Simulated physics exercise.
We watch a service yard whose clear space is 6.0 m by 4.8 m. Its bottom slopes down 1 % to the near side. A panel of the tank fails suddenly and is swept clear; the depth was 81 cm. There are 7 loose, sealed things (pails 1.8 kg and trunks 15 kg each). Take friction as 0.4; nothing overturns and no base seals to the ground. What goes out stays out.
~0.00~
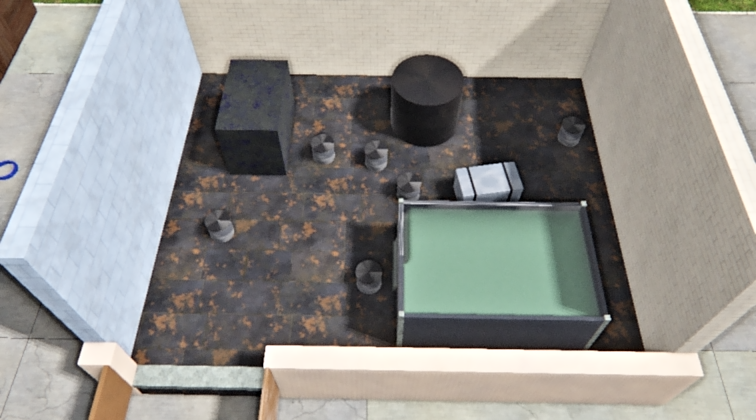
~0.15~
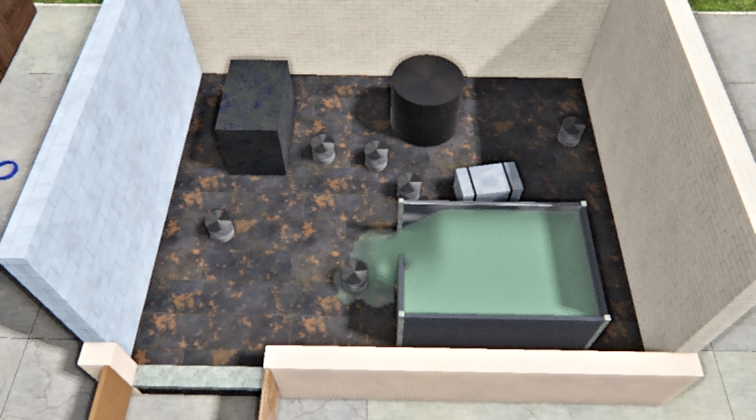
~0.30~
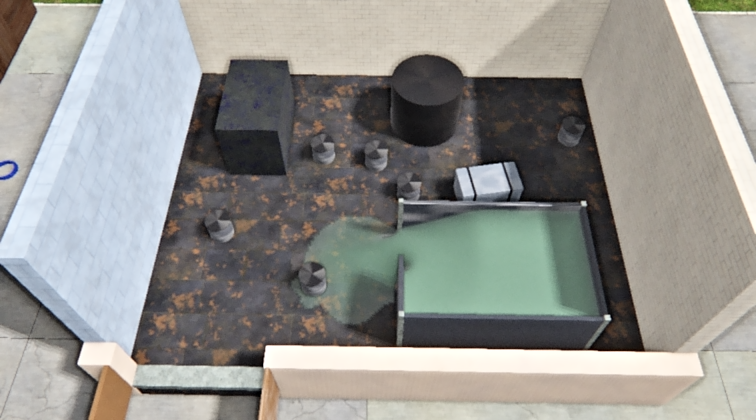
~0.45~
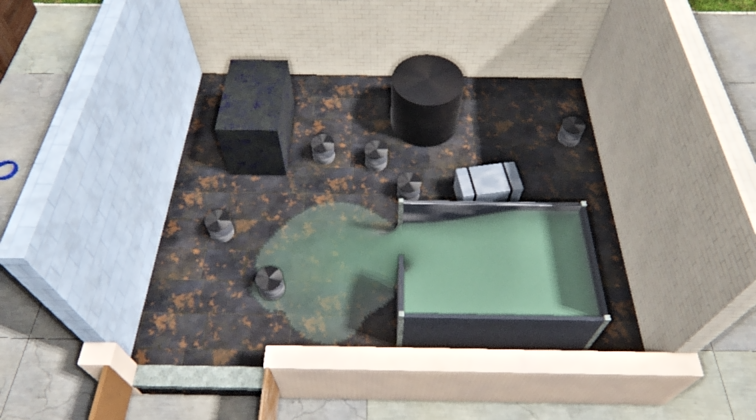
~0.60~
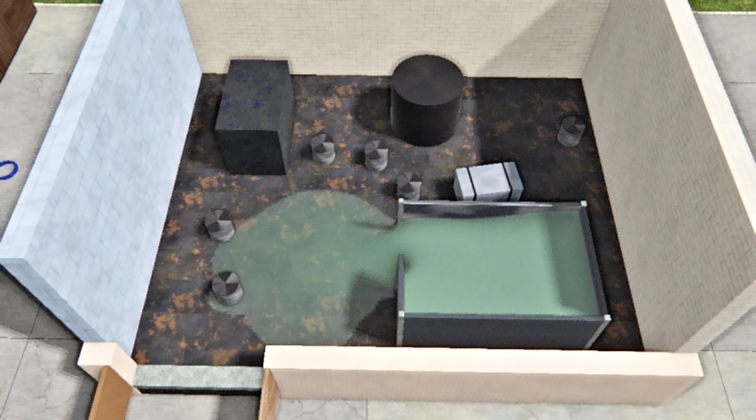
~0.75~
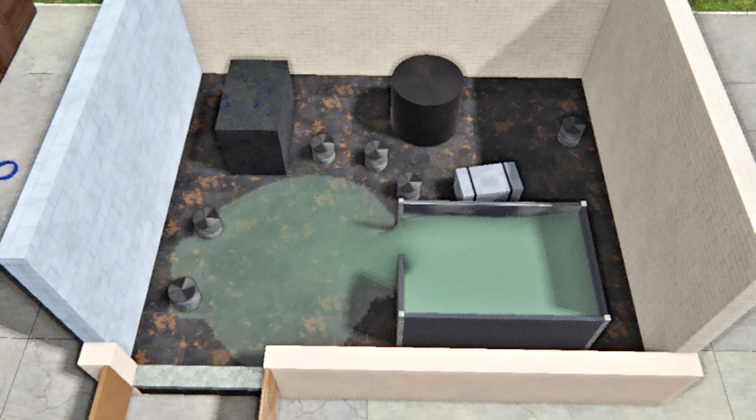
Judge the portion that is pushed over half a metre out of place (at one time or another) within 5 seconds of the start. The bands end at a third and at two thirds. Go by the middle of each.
It is from one to two thirds.
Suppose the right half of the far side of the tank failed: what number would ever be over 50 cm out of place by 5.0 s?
In that case 6 of them.
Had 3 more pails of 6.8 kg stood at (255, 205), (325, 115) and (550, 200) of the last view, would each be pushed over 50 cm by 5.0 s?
In turn: Past it, more, less.
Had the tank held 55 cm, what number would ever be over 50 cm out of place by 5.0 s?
In that case 3 of them.
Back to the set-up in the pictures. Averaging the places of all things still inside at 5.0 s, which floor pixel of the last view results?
At about (406, 152).
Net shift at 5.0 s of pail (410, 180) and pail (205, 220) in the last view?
In turn: 10 cm, 300 cm.
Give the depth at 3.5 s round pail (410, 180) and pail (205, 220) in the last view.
About 0 and 10 cm.
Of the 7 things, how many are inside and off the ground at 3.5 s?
At that moment 2.
After 1.1 s 2 of 7 are over 50 cm from their spots; 2 afloat.
After 2.2 s 3 of 7 are over 50 cm from their spots; 2 afloat.
After 3.5 s 3 of 7 are over 50 cm from their spots; 2 afloat.
After 5.0 s 3 of 7 are over 50 cm from their spots, and 3 have been at some point; 2 afloat.
